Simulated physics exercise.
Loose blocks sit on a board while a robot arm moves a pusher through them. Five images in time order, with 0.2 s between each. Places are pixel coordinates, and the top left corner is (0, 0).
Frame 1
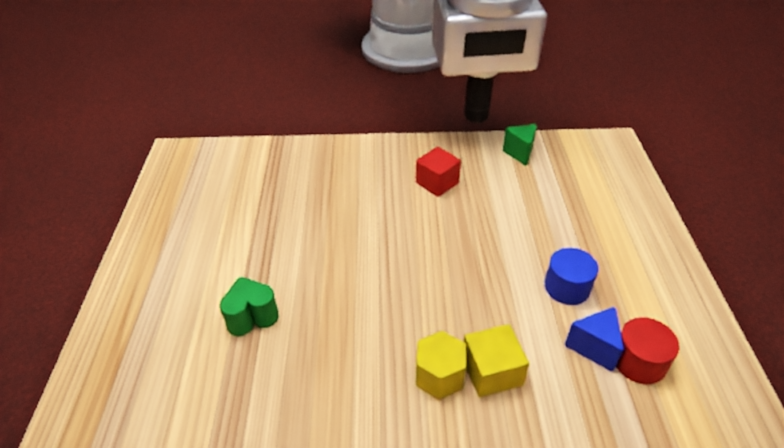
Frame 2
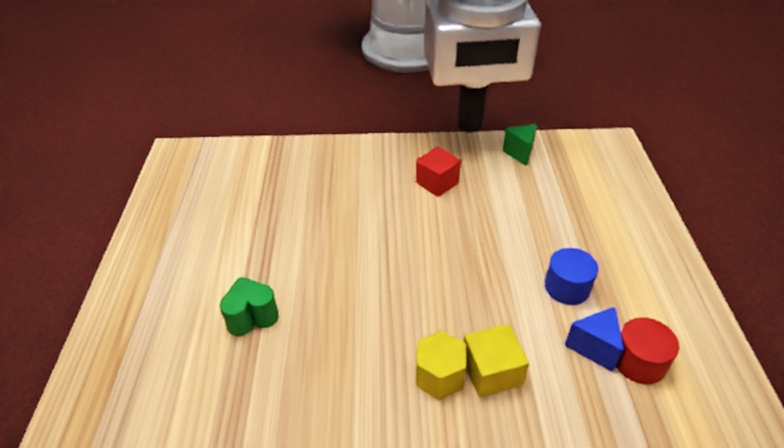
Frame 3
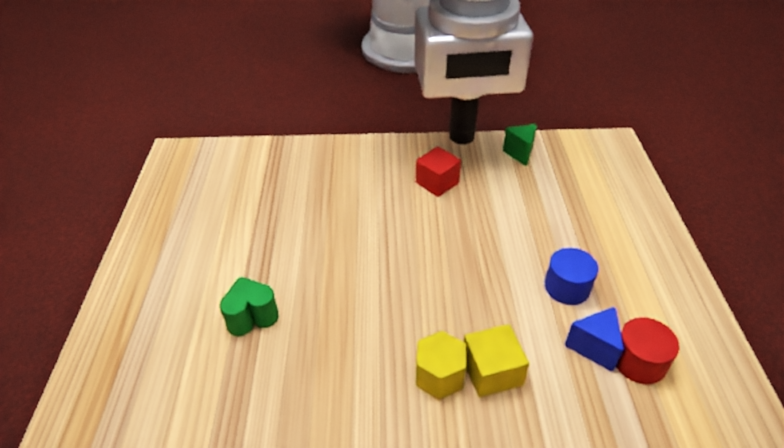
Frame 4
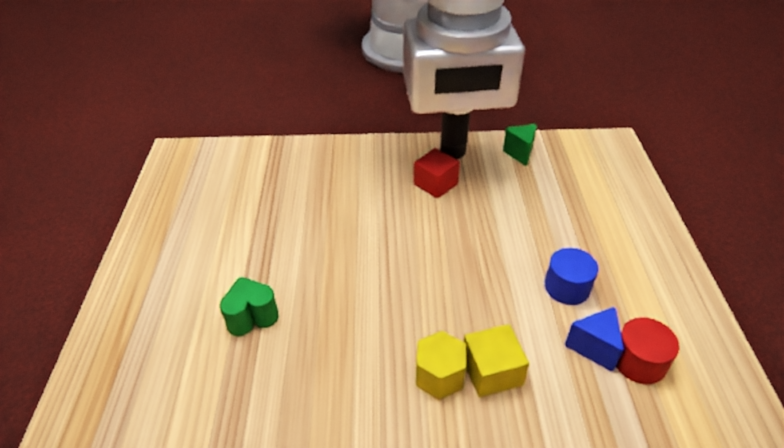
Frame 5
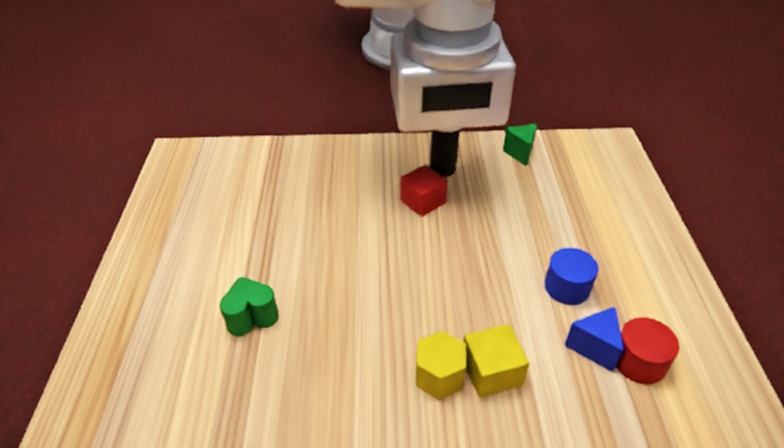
A robot arm lowering its black pusher toward a red block on a wooden board, then nudging it slightly down and left.
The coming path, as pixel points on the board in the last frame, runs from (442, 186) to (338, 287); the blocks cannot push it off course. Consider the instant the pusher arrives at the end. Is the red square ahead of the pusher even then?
In short: Yes.
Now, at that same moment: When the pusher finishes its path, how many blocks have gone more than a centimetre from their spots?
Displaced: One.
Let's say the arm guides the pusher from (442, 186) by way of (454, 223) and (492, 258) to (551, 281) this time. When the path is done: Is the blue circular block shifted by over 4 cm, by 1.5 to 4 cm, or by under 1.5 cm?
The blue circular block ends up a moderate distance away, 1.5 to 4 cm.
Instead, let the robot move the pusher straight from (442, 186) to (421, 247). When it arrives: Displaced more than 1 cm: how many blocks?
There will be one block displaced.
The first path, step by step. One third of the way, pusher (411, 200); red square (392, 211).
Two thirds of the way, pusher (376, 233); red square (358, 249), turned 20° anticlockwise.
At the end, pusher (336, 271); green heart-shaped block still; red square (320, 291), turned 40° anticlockwise.
